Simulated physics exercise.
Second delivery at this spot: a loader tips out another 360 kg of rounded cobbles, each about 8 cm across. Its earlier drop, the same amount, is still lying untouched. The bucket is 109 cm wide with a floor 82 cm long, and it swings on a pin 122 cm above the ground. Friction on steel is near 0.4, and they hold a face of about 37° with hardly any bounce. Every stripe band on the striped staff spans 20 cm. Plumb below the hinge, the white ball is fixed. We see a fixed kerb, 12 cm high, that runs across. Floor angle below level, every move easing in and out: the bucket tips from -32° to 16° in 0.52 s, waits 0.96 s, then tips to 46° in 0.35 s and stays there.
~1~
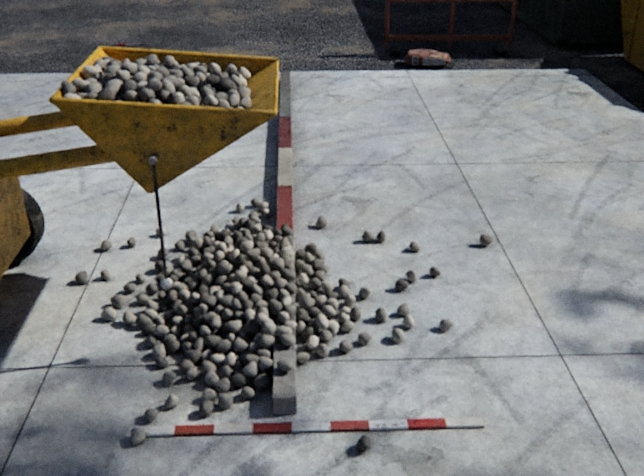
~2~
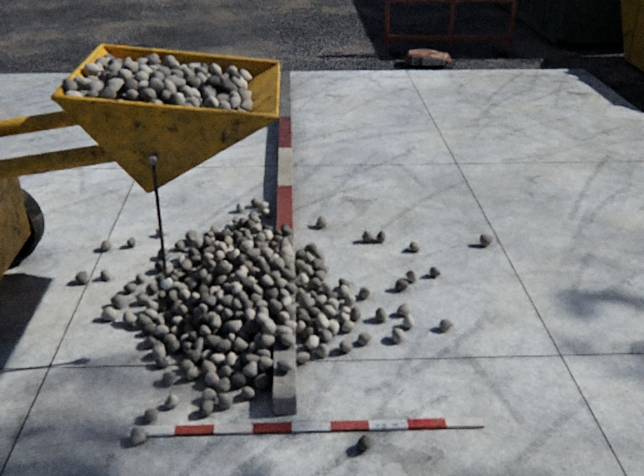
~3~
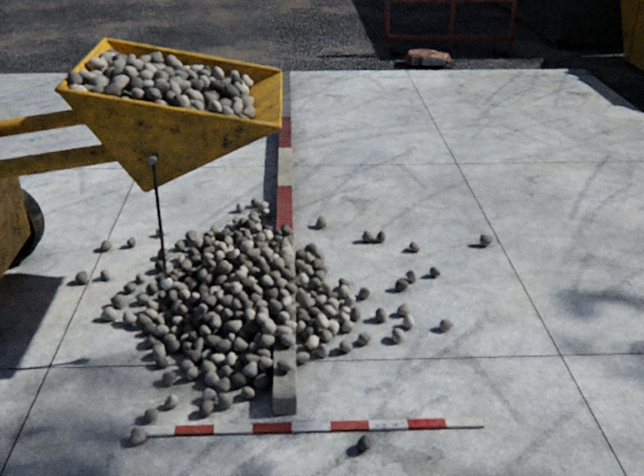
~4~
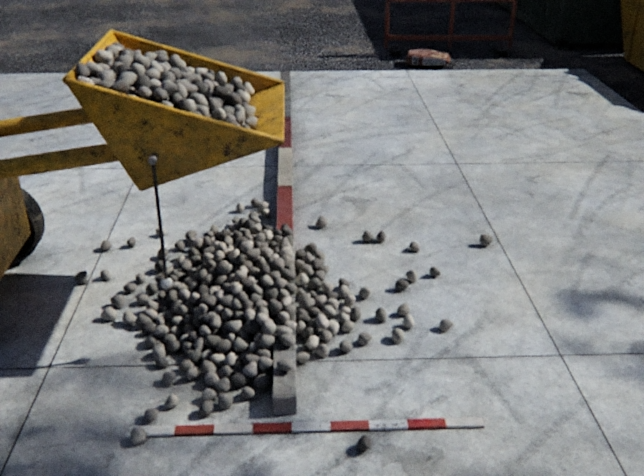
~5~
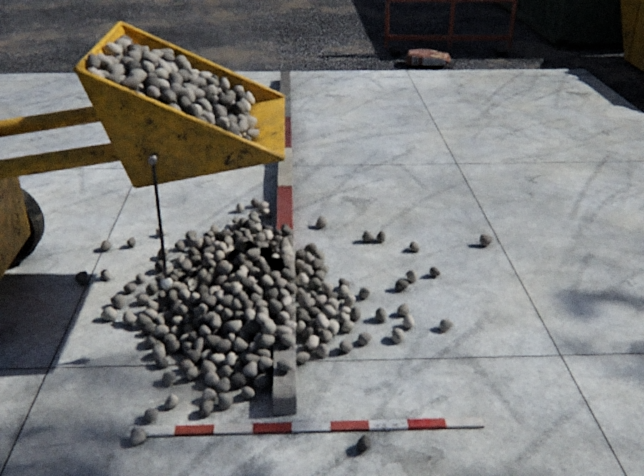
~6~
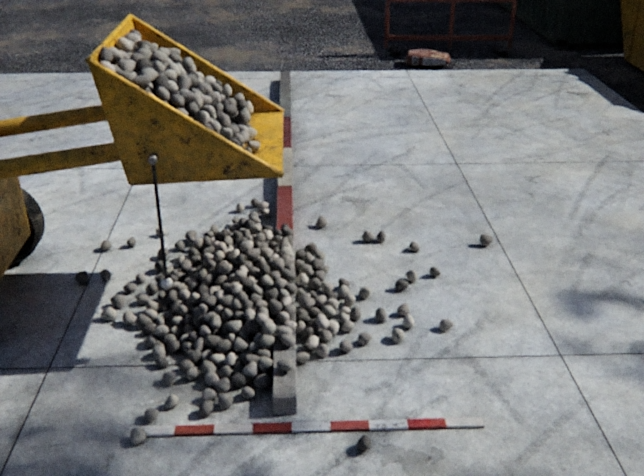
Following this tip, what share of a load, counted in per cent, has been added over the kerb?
85 per cent, roughly.
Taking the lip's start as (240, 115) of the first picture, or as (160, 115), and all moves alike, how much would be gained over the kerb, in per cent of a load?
I'd say close to 60 per cent for one and close to 15 per cent for the other, in that order.
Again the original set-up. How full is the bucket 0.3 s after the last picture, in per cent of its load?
Near 100 per cent of the load is held.
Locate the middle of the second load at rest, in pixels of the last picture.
Roughly at pixel (337, 283).
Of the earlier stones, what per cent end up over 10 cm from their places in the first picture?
I'd say roughly 5 per cent of them.
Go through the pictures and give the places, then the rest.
In the first picture, lip at (276, 114), floor tilted -32°, highest stones at (112, 68). The earlier load is highest near (249, 260), 27 cm above ground level, 88 % on this side of the kerb, 12 % over the kerb.
In the second picture, lip at (278, 118), floor tilted -30°, highest stones at (113, 66).
In the third picture, lip at (281, 128), floor tilted -25°, highest stones at (117, 62).
In the fourth picture, the bucket is at -19°, its lip at (283, 142); the top of the load is at (123, 56).
In the fifth picture, the bucket is at -11°, its lip at (284, 159); the top of the load is at (132, 51).
In the sixth picture, the bucket is at -2°, its lip at (283, 176); the top of the load is at (138, 47).
Then, 0.1 s after the last picture the floor is at 10°; in per cent of one load, 100 in the bucket, 88 on this side of the kerb, 12 over the kerb; the foremost stones are at (426, 282).
Then, 0.3 s after the last picture the floor is at 16°; in per cent of one load, 100 in the bucket, 88 on this side of the kerb, 12 over the kerb; the foremost stones are at (426, 282).
Then, 2.0 s after the last picture the floor is at 46°; in per cent of one load, 1 in the bucket, 113 on this side of the kerb, 86 over the kerb; the foremost stones are at (533, 272).
Then, 4.5 s after the last picture the floor is at 46°; in per cent of one load, 0 in the bucket, 104 on this side of the kerb, 96 over the kerb; the foremost stones are at (540, 271). Net gain over the kerb, 85.
